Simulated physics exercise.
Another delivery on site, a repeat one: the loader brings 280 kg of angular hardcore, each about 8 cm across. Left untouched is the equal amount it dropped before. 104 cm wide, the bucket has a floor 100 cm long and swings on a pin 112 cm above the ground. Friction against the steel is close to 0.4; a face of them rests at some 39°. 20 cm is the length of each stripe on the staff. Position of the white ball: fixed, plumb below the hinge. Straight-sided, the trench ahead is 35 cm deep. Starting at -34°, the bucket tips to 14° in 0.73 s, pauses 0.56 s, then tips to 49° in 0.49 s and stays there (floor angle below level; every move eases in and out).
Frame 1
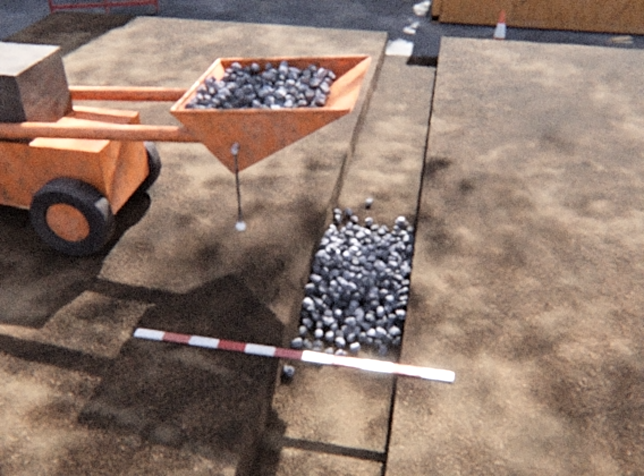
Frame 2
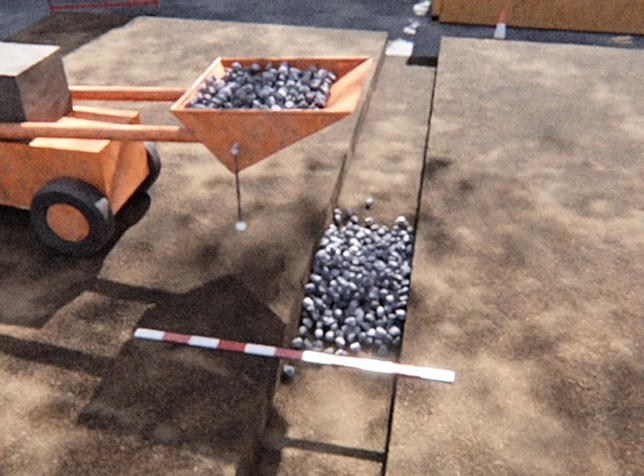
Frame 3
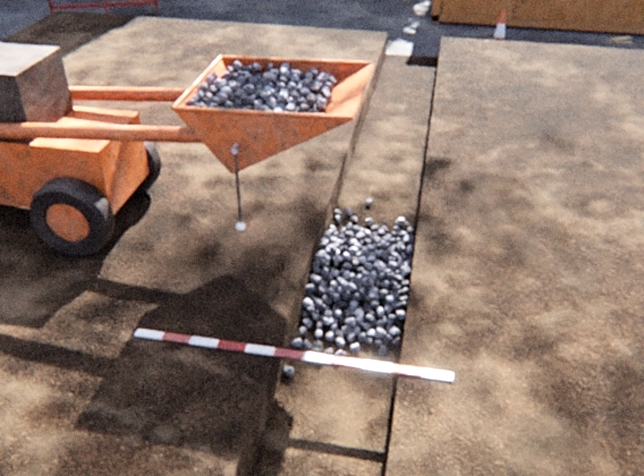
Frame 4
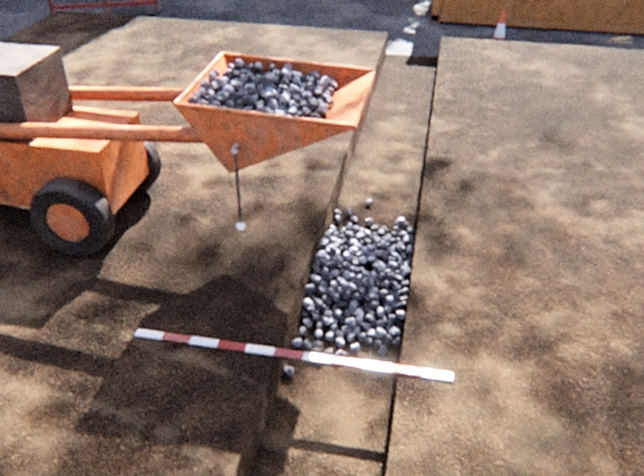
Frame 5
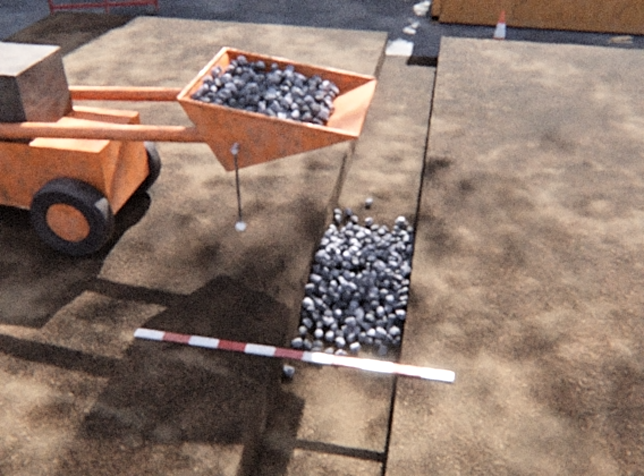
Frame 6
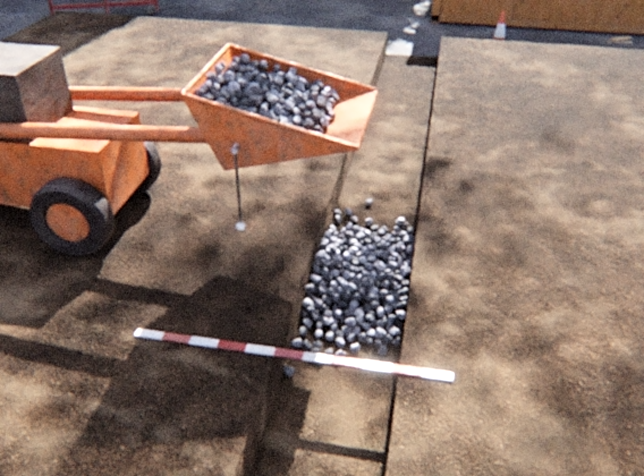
The orange loader's bucket of grey stones tilts slowly downward at its right-hand lip.
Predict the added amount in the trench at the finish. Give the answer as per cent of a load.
Some 100 per cent is added.
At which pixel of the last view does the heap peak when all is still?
The heap should peak at about (354, 245).
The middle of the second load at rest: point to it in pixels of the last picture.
Their centre ends up near (361, 257).
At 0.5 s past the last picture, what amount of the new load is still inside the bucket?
Close to 100 per cent of the load.
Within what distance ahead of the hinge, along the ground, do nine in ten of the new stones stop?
I'd say close to 120 centimetres ahead of it.
Then, 0.2 s after the last picture the floor is at 7°; in per cent of one load, 100 in the bucket, 100 in the trench; the foremost stones are at (407, 279).
Then, 0.5 s after the last picture the floor is at 14°; in per cent of one load, 100 in the bucket, 100 in the trench; the foremost stones are at (407, 279).
Then, 1.9 s after the last picture the floor is at 49°; in per cent of one load, 10 in the bucket, 190 in the trench; the foremost stones are at (407, 279).
Then, 4.5 s after the last picture the floor is at 49°; in per cent of one load, 0 in the bucket, 200 in the trench; the foremost stones are at (407, 280). Net gain in the trench, 100.
